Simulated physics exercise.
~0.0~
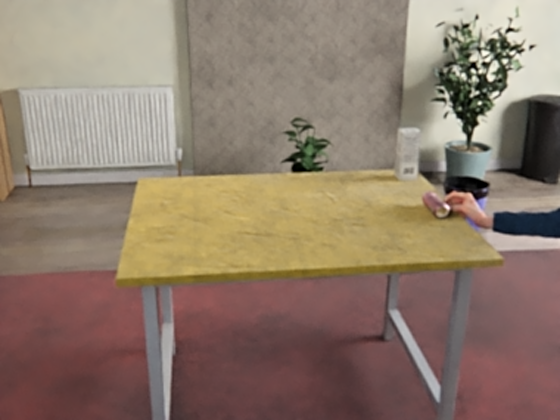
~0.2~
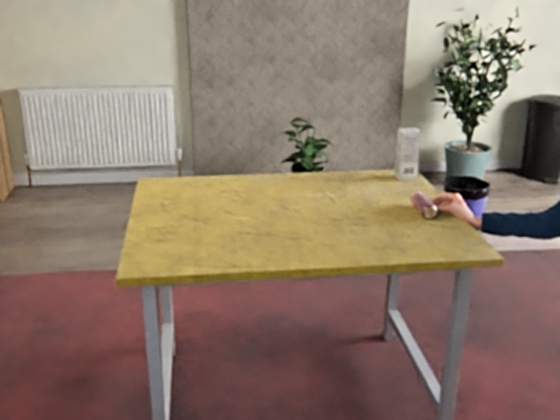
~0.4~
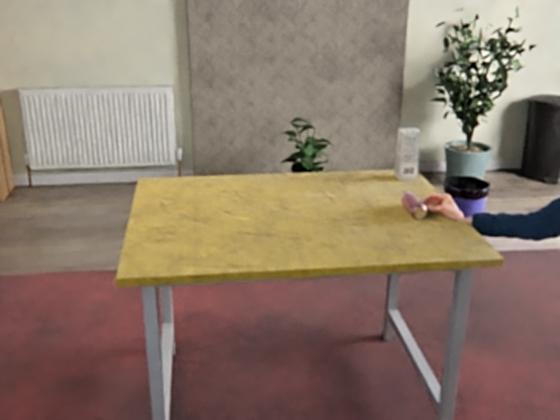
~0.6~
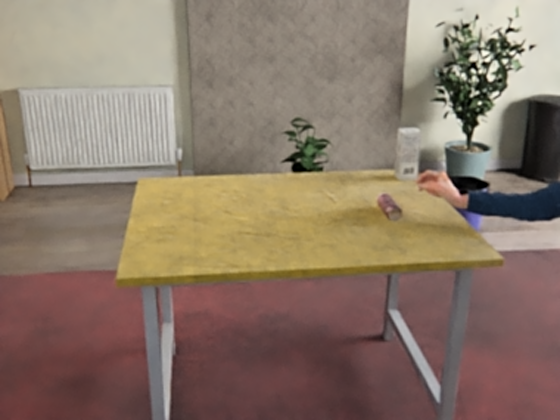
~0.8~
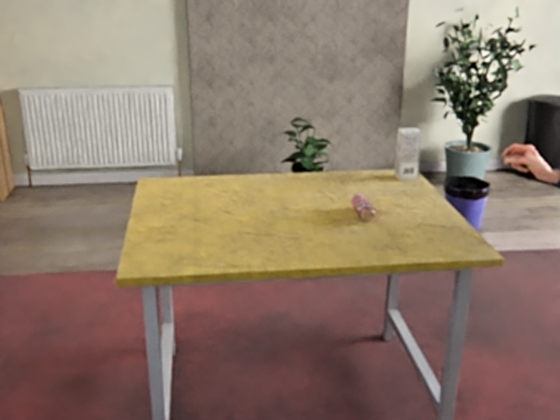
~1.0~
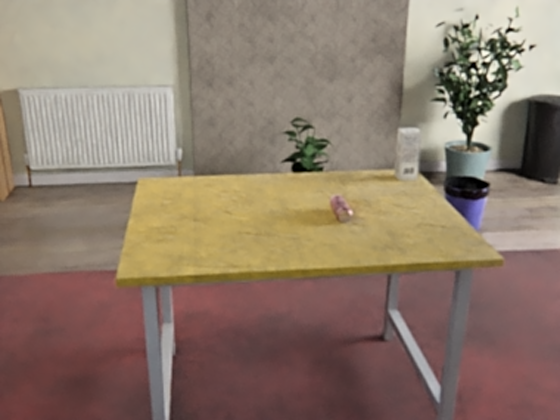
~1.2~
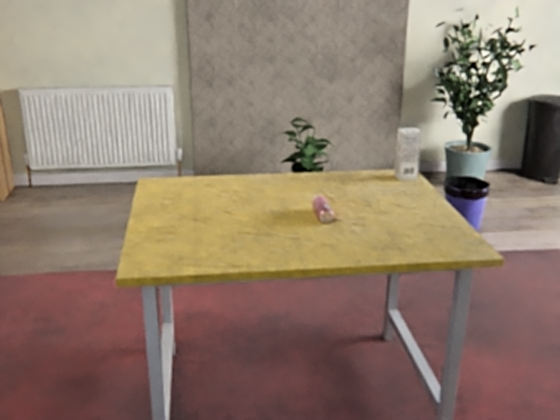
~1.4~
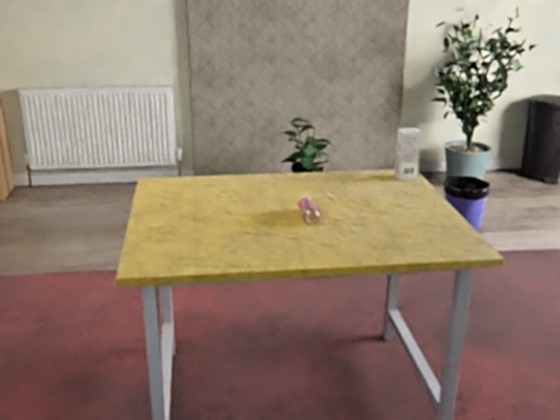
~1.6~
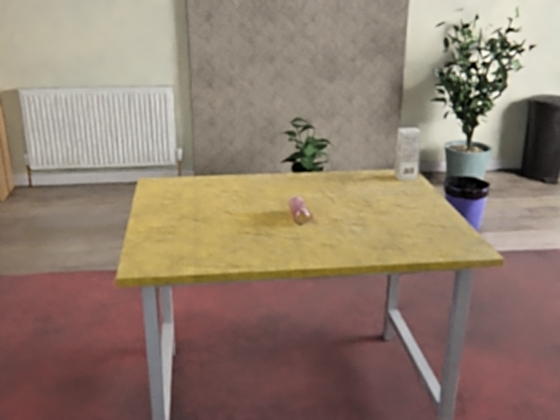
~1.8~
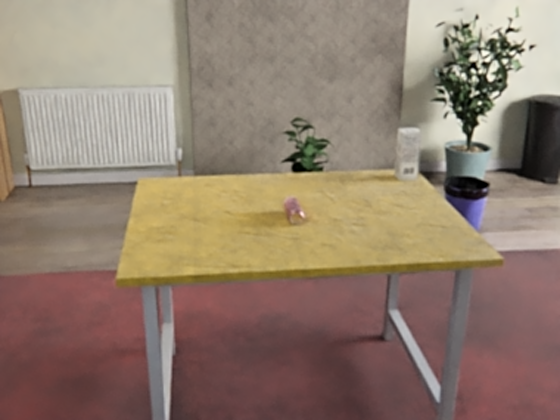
A pink can, pushed by a hand, rolls left across the table and stays on it.
